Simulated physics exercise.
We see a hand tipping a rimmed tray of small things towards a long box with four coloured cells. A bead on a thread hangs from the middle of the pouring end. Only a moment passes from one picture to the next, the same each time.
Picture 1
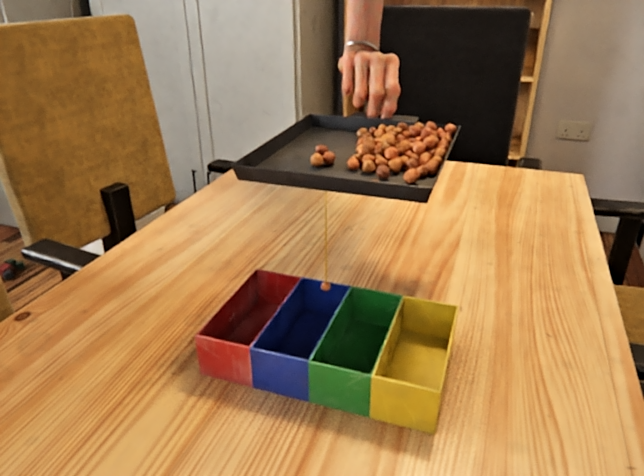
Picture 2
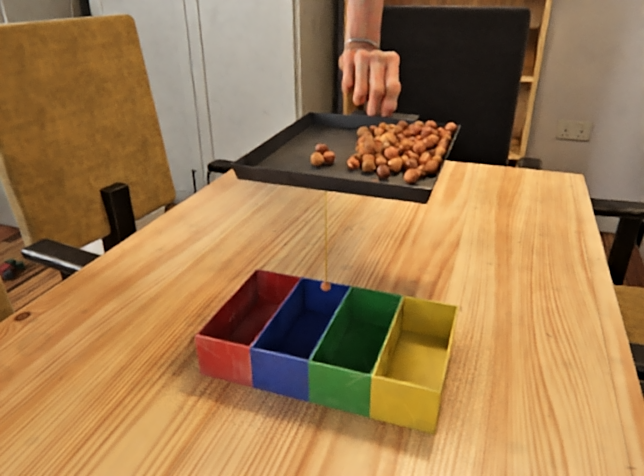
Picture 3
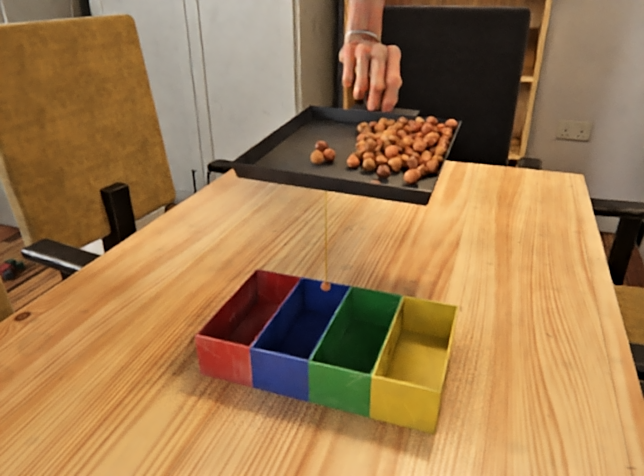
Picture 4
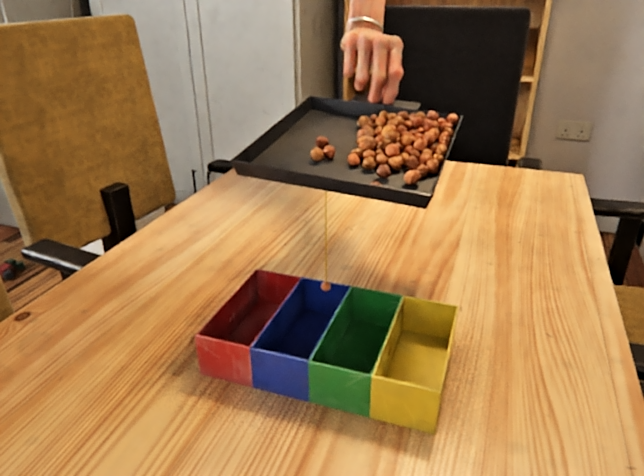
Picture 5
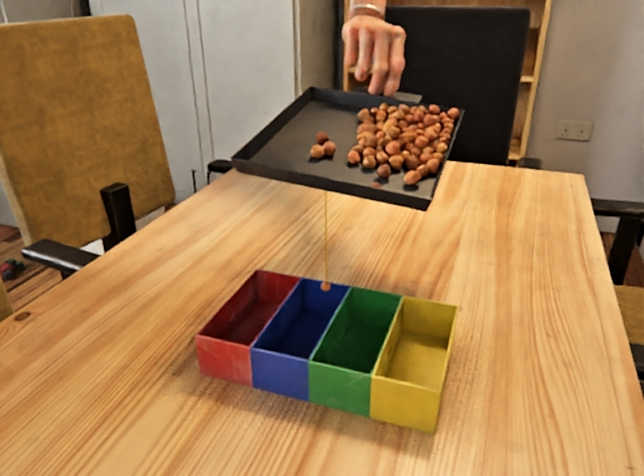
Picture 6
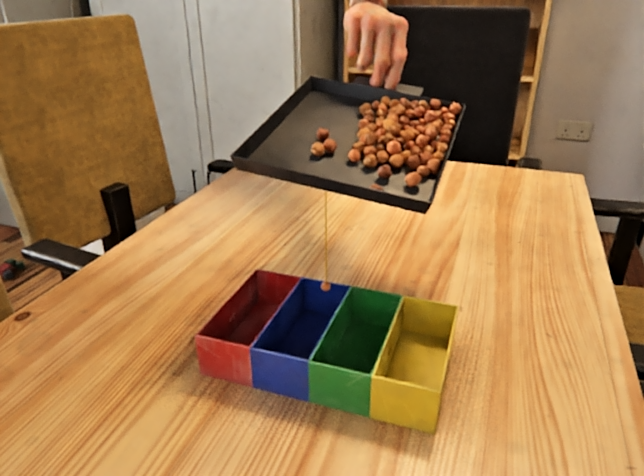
A hand slightly tilts a tray of hazelnuts down at its right corner above coloured cells.
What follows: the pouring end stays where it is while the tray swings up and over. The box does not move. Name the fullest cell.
Fullest: The yellow cell.
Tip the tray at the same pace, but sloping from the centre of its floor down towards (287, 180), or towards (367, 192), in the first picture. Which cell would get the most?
At the first place that red cell, at the second the yellow cell.
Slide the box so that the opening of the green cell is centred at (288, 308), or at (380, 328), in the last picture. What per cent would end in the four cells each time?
Near 10 % and 90 %.
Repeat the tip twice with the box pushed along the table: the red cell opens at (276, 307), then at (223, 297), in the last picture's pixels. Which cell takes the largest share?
The first try: The green one. The second: The yellow one.
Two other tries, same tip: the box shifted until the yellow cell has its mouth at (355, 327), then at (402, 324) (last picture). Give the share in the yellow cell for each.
First some 30, then 60 per cent.
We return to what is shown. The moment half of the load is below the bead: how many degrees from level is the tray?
At about 95°.
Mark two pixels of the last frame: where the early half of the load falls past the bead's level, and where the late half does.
The first part at (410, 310); the rest at (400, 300).
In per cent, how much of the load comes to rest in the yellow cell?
About 60 per cent.
Shortly afterwards, tray tipped steeply; all but a few on the tray; a little in the yellow cell; only a few falling or outside the box.
Next, tray tipped right over; near a quarter on the tray; near a third in the yellow cell; near a quarter in the green cell; near a quarter falling or outside the box.
Some moments later, tray tipped past a quarter turn; near two thirds in the yellow cell; near a third in the green cell; a little falling or outside the box.
In the end, tray tipped past a quarter turn; near two thirds in the yellow cell; near a third in the green cell; none at all in the blue cell; none at all in the red cell; a little outside the box.
